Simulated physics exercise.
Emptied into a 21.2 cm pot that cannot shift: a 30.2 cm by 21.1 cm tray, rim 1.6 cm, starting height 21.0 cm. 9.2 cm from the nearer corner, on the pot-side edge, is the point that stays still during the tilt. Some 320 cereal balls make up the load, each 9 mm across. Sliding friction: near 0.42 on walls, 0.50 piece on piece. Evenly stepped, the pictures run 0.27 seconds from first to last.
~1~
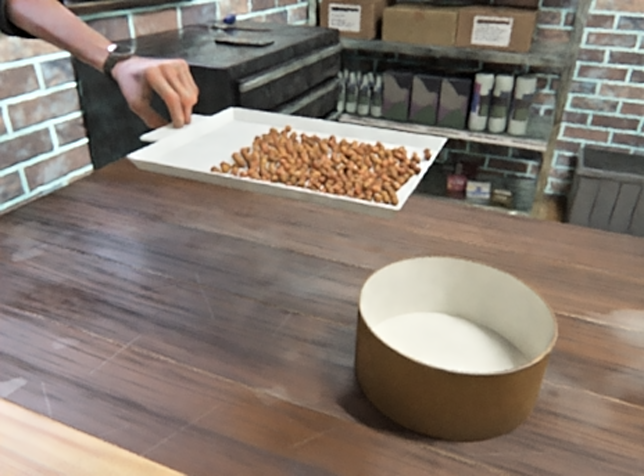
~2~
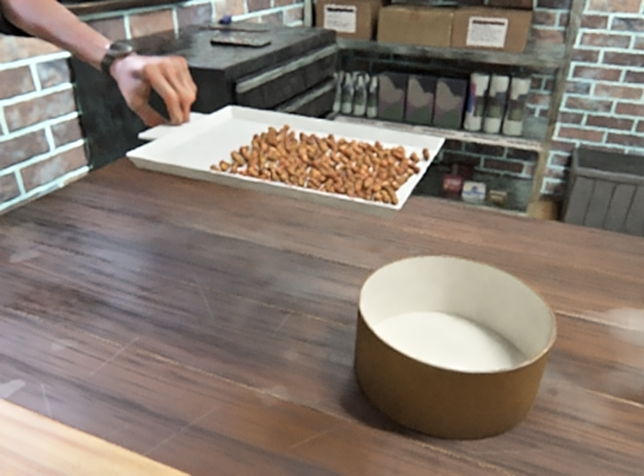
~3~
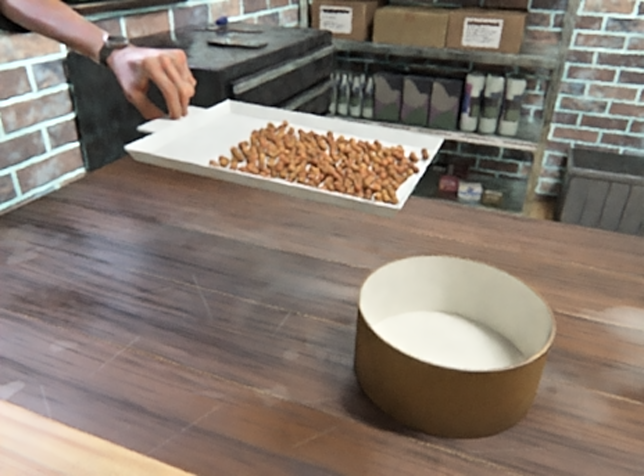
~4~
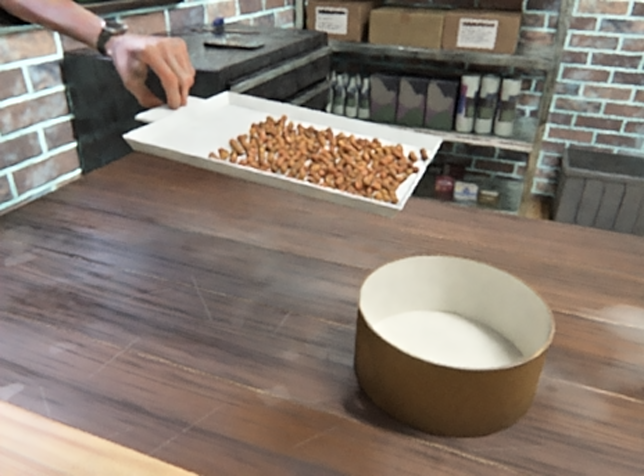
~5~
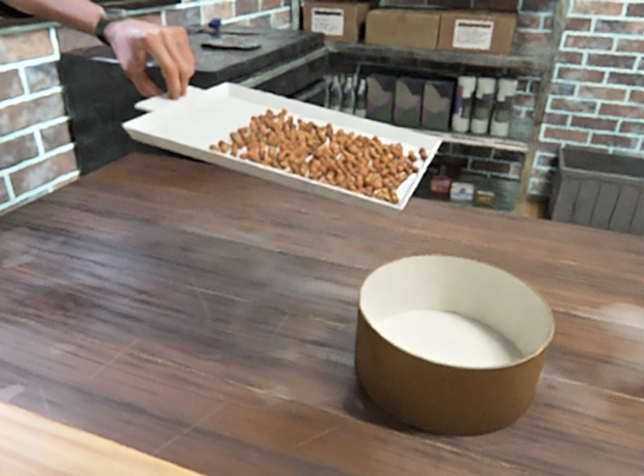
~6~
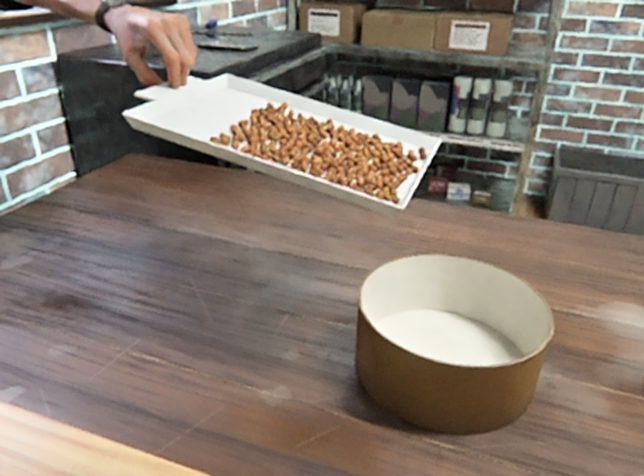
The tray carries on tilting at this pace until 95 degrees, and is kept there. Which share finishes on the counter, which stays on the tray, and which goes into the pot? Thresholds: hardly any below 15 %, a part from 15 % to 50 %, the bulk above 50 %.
Counter: There'll be a moderate quantity; left on the tray: There'll be not much; pot: There'll be over half the quantity.
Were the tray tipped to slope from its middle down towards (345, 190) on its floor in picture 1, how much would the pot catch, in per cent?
Near 85 percent, give or take.
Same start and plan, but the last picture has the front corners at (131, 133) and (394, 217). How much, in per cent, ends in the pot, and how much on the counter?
Pot 70 % / counter 30 %.
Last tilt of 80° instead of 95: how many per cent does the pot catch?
About 75 in a hundred would end up in the pot.
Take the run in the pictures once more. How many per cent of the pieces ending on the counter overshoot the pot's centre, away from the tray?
Share past the middle: Roughly 60 percent.
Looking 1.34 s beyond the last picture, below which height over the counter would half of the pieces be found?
Around 20 cm up.
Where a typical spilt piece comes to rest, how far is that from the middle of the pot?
Roughly 18 cm.
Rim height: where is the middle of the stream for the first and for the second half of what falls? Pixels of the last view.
First near (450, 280), later near (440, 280).
Then, 0.80 s after the last picture, tilt 50 degrees; the tray holds 100 %, the pot 0 %.
Then, 1.34 s after the last picture, tilt 76 degrees; the tray holds 50 %, the pot 20 %.
Then, 1.94 s after the last picture, tilt 95 degrees; the tray holds 0 %, the pot 75 %.
In the end, counter 25 %, tray 0 %, pot 75 %.
